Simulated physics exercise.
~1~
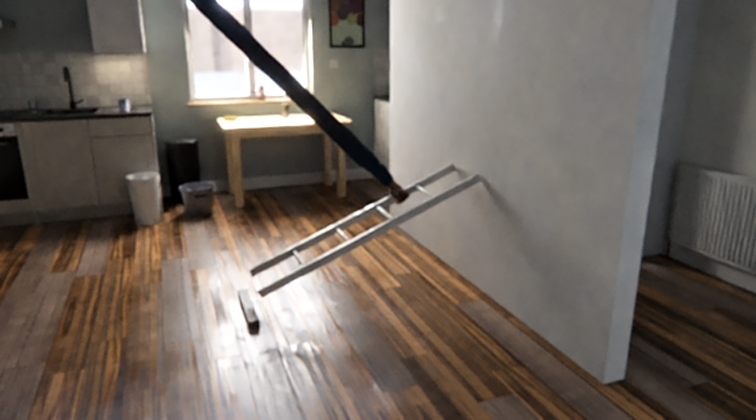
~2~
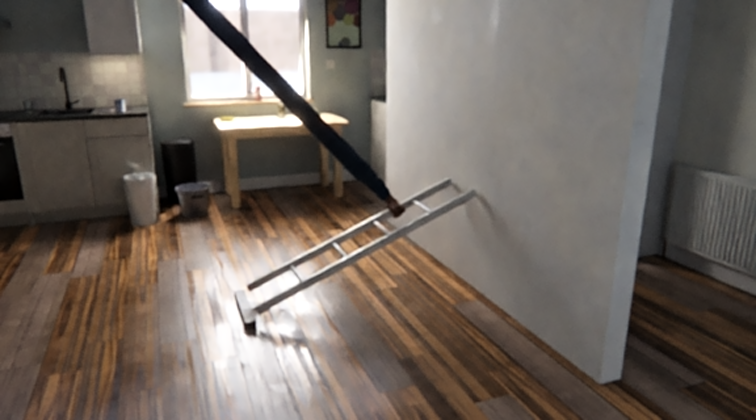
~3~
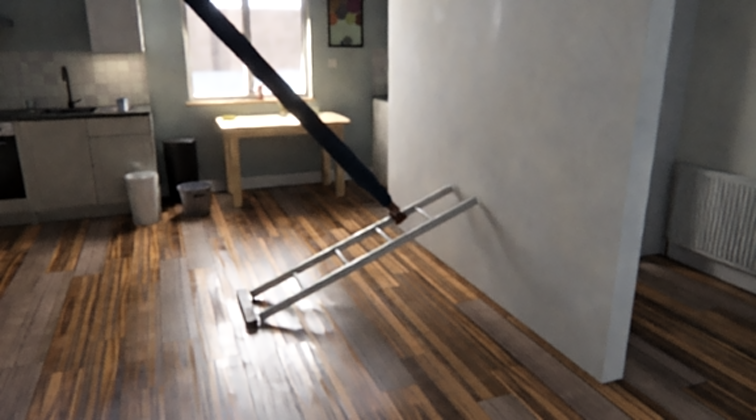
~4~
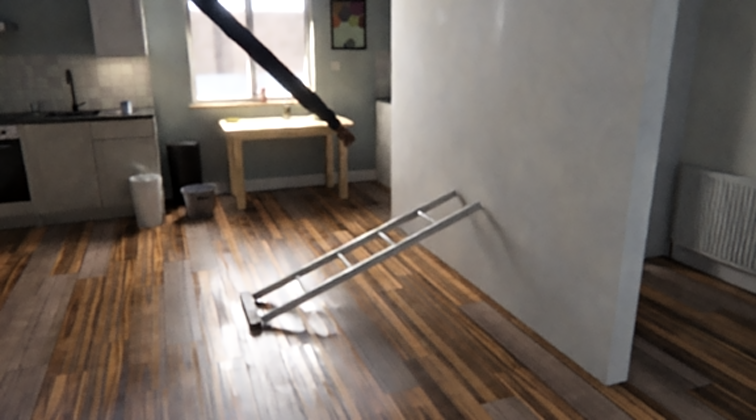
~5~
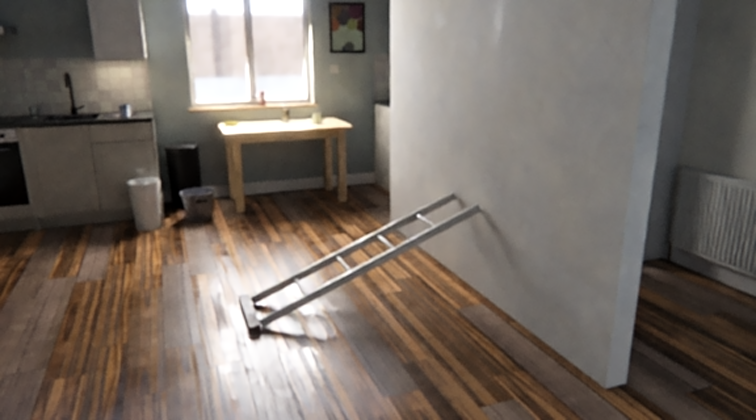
A dark-sleeved arm lowering a white gate against a wall, its foot meeting a floor batten, then withdrawing as it stays leaning.
